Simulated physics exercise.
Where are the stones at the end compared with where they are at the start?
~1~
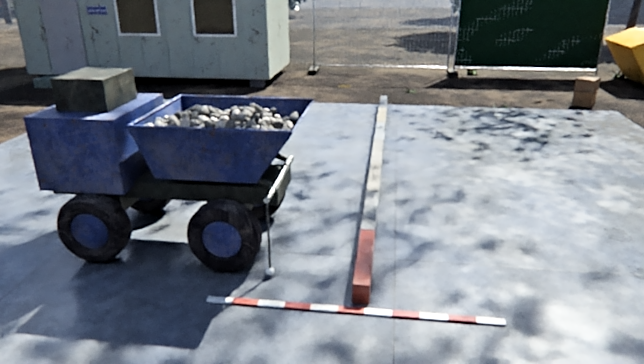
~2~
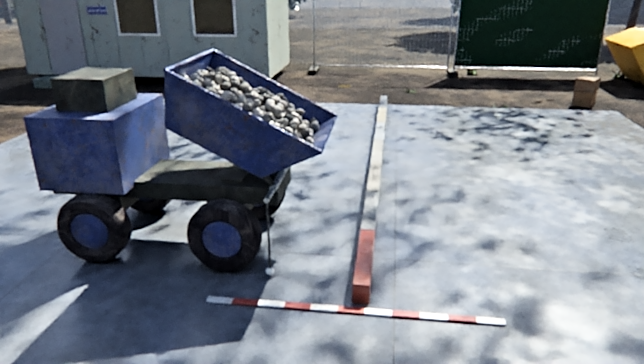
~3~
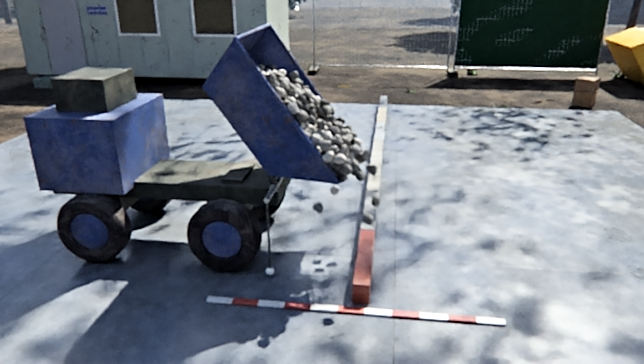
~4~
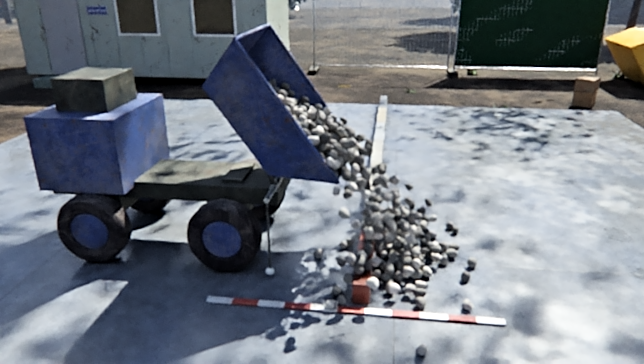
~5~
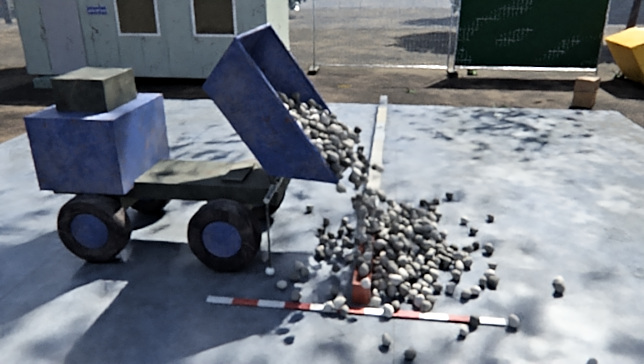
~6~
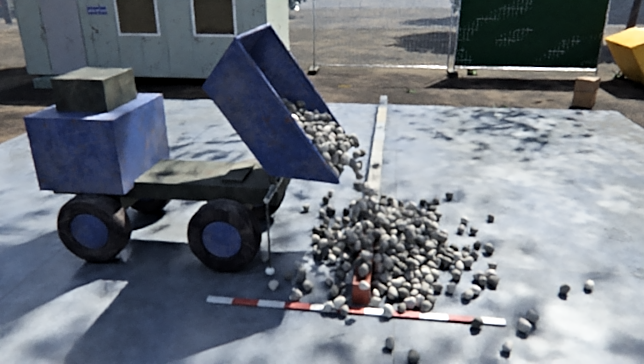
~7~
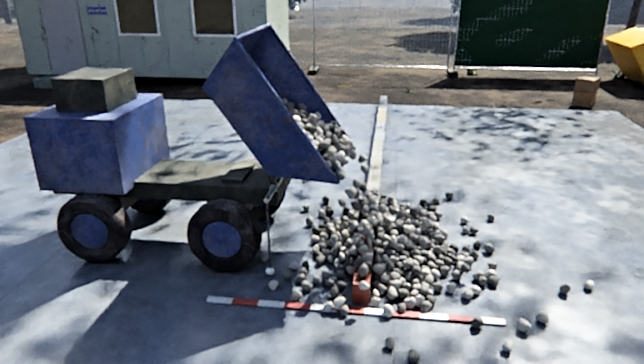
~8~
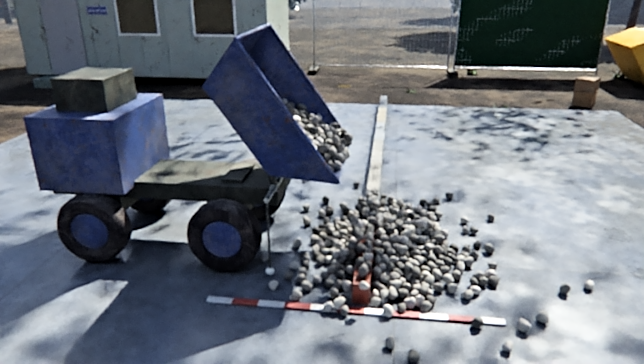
At the start the stones all lie in the dumper's blue body. At the end many are in a heap on the ground to the right, lower down and on both sides of the kerb, while the rest remain in the tipped body.
A blue dumper tips its body and spills stones across a kerb, keeping some inside.
